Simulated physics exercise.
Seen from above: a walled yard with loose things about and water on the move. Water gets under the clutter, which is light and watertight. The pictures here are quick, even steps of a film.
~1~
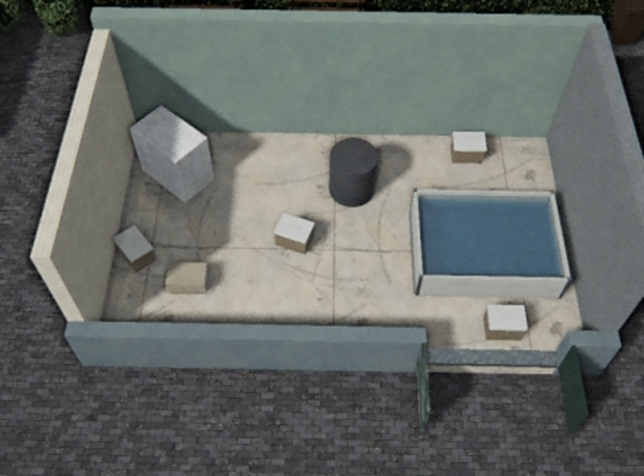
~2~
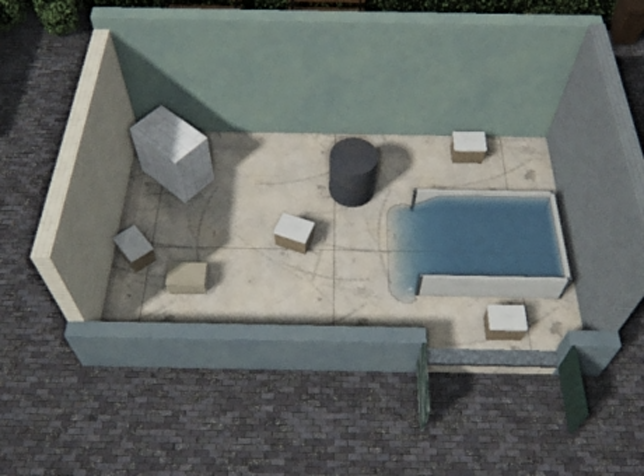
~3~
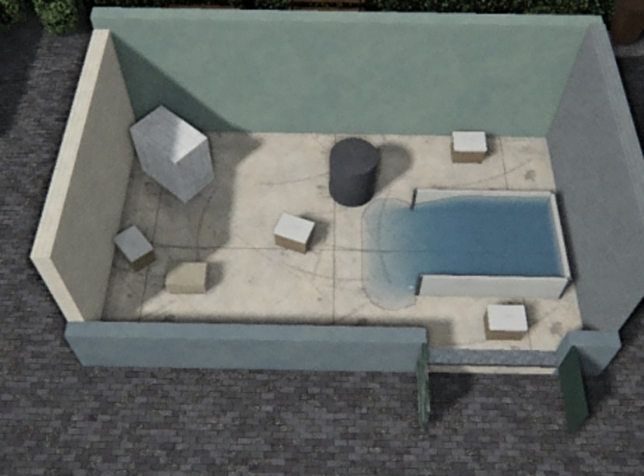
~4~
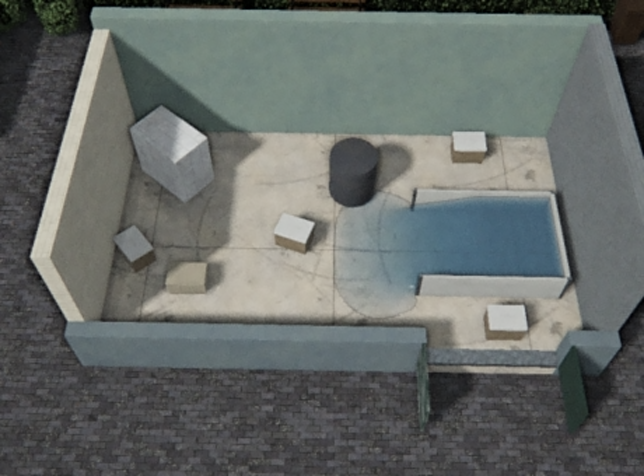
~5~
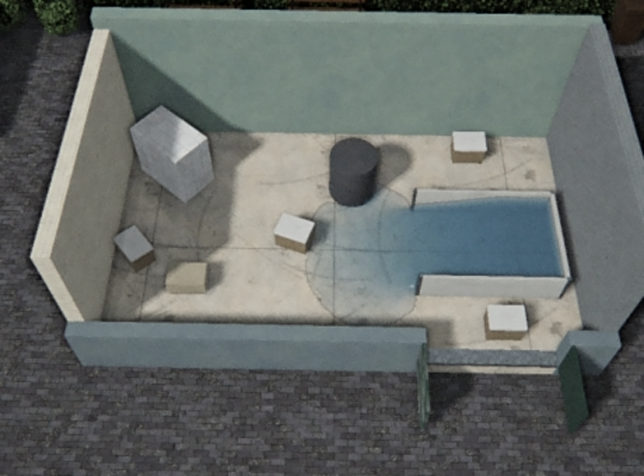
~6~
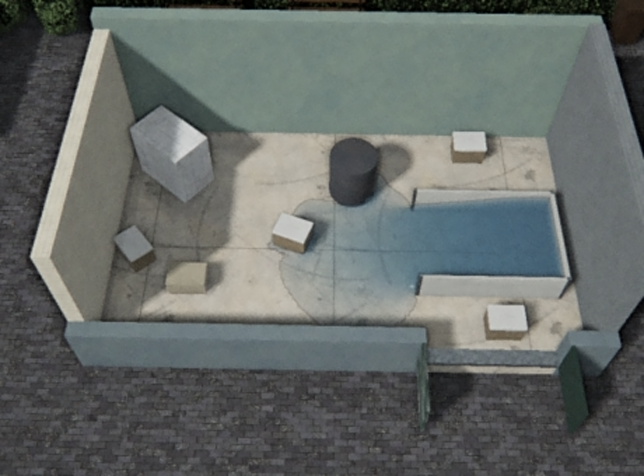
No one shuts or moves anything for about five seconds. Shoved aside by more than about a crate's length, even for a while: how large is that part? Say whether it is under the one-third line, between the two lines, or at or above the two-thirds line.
Portion: One third through two thirds.
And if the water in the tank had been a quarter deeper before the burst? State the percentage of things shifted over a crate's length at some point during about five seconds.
Close to 60 % of the lot.
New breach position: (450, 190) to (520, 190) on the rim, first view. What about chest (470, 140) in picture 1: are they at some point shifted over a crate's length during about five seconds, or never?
My take: It got there.
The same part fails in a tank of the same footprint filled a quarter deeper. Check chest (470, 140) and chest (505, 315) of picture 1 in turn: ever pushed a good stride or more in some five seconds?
First: Stayed within that. Second: Stayed within that.
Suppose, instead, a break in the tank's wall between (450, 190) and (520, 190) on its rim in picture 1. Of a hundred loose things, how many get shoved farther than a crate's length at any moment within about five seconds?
It comes out at roughly 20 per cent.
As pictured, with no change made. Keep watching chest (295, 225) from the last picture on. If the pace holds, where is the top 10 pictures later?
Estimated position: Around (161, 232).
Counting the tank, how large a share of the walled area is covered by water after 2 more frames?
About 35 percent.
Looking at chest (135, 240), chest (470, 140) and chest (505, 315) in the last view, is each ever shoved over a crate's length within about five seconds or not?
Per object, same order: The full distance / less than that / less than that.
A moment on, 0 of 5 are well off their spots; 0 afloat.
Next, 1 of 5 are well off their spots; 0 afloat.
Later, 2 of 5 are well off their spots; 3 afloat.
In the end, 3 of 5 are well off their spots, and 3 have been at some point; 3 afloat.
